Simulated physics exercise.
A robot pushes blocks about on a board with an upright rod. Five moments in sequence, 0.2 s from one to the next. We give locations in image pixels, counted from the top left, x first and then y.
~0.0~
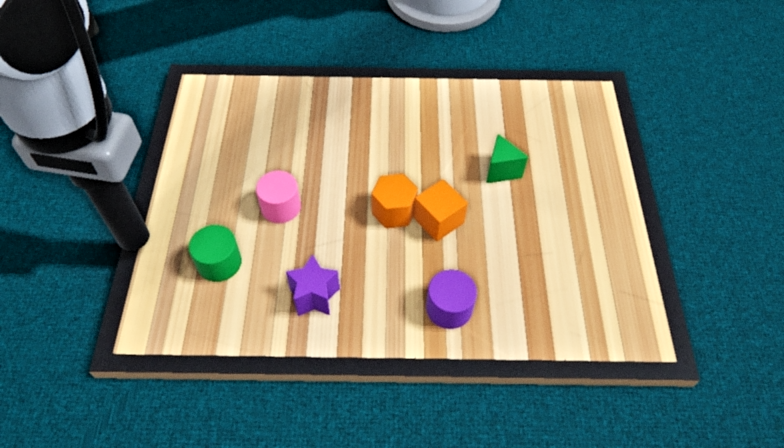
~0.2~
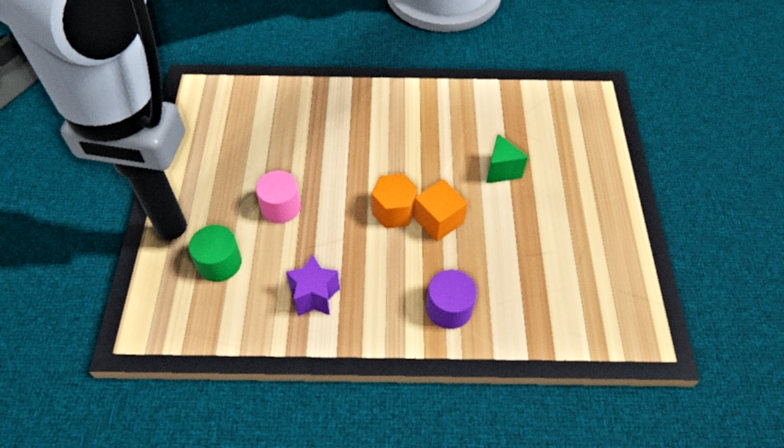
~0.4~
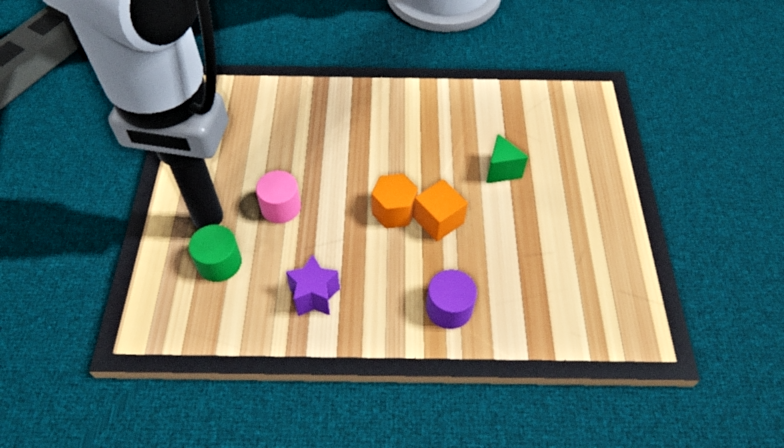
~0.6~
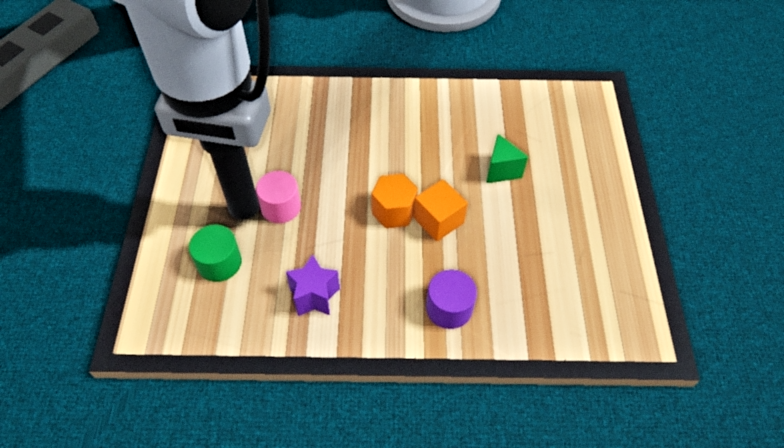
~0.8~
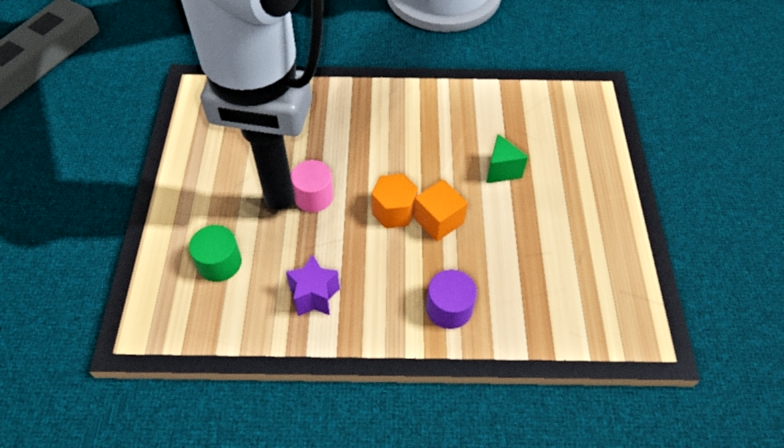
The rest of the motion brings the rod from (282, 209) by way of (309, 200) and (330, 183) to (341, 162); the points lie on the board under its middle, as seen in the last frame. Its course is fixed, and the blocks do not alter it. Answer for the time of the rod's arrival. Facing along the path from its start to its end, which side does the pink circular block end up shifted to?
The shift goes right.
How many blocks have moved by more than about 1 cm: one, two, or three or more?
My best guess is that a single block moves over 1 cm.
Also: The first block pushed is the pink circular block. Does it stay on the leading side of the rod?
The rod loses it on the way.
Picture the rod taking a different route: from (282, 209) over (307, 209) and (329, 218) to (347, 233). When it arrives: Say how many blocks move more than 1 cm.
I'm going with one.
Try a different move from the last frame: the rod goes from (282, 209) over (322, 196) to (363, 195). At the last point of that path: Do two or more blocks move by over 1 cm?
It seems not.
What follows on the original path. Halfway along, rod at (321, 181); pink circular block at (352, 158).
At the end, rod at (340, 151); pink circular block at (374, 144); orange six-sided block unmoved.
